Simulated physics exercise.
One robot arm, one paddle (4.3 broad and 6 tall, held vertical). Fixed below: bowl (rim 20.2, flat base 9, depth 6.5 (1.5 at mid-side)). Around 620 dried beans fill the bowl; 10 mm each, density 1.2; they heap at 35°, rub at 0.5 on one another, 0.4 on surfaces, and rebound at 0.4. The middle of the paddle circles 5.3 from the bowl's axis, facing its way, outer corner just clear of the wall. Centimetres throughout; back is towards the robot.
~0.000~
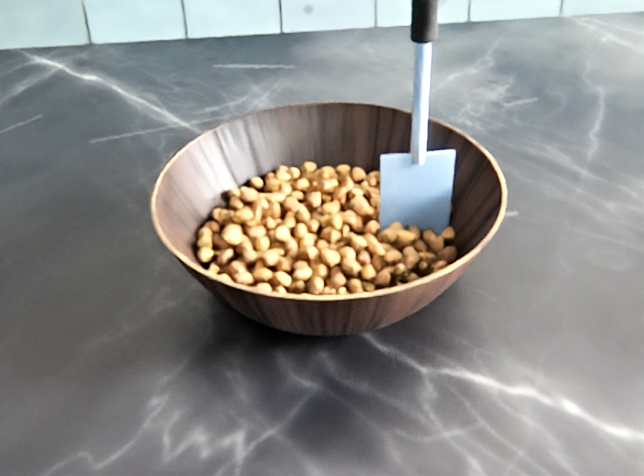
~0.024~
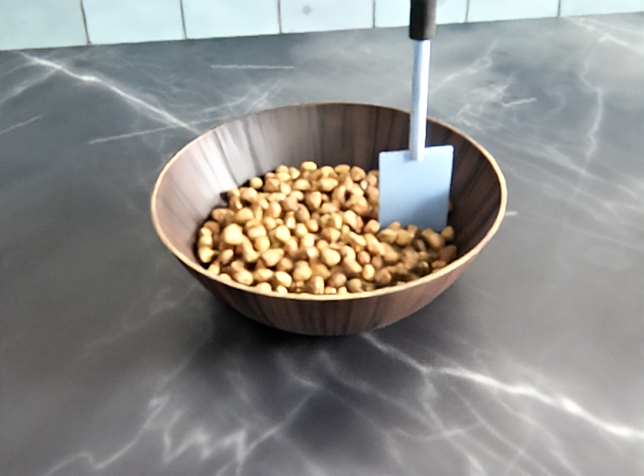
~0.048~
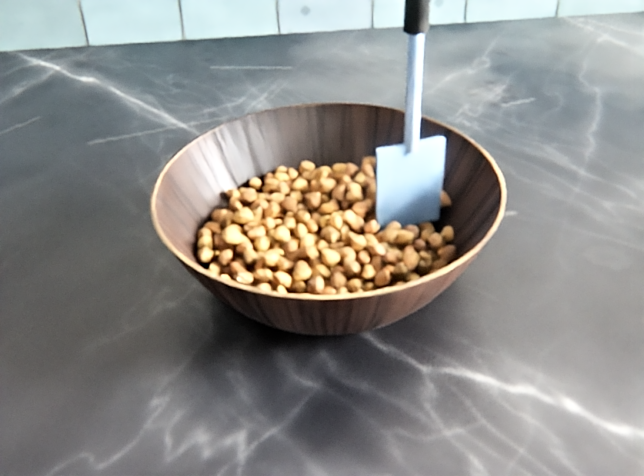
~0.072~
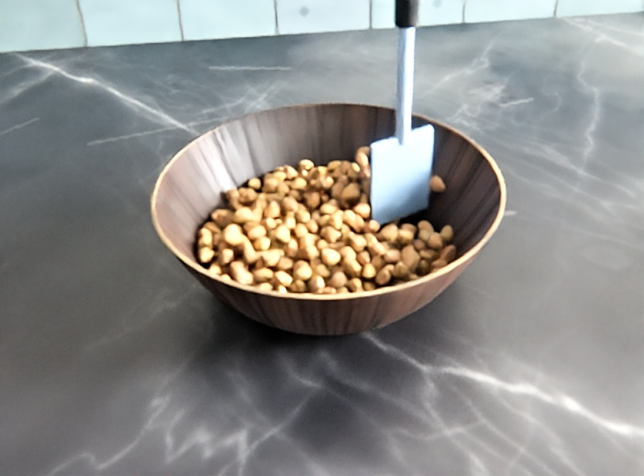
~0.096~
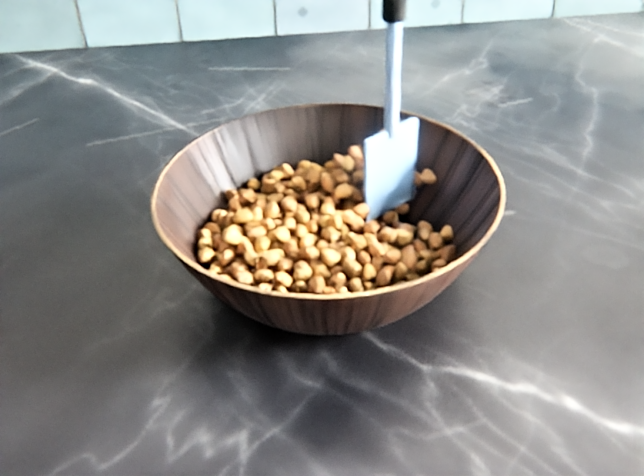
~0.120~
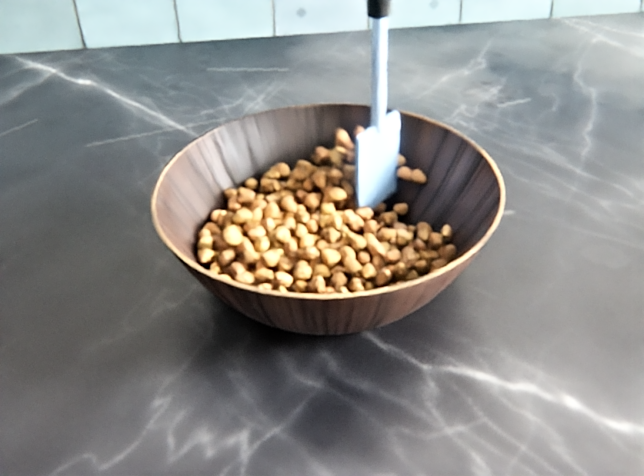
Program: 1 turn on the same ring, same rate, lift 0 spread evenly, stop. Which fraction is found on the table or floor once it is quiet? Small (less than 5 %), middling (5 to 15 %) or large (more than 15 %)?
Answer: Middling; 5 to 15 % of the dried beans finish on the table or floor.
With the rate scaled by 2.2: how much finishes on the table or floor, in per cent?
About 35 per cent.
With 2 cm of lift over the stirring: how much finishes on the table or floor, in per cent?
About 0 per cent.
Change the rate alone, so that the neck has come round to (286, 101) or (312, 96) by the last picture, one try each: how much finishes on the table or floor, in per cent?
About 40 and 30 per cent.
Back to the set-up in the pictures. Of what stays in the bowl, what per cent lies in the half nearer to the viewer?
Some 35 per cent.
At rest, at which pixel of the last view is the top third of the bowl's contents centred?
Around (394, 185).
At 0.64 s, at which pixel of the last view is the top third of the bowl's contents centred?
At about (417, 245).
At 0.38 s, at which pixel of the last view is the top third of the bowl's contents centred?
Around (229, 235).
After 0.38 s, 168° round, highest piece 8 above the table; 612 in the bowl, 1 on the table or floor, 2 in flight or on the tool.
After 0.64 s, 290° round, highest piece 9 above the table; 582 in the bowl, 23 on the table or floor, 10 in flight or on the tool.
After 0.97 s, 0° round, highest piece 7 above the table; 557 in the bowl, 57 on the table or floor, 1 in flight or on the tool.
After 1.67 s, 0° round, highest piece 7 above the table; 557 in the bowl, 58 on the table or floor.
In the end, 557 in the bowl, 58 on the table or floor. That is 9 % on the table or floor.
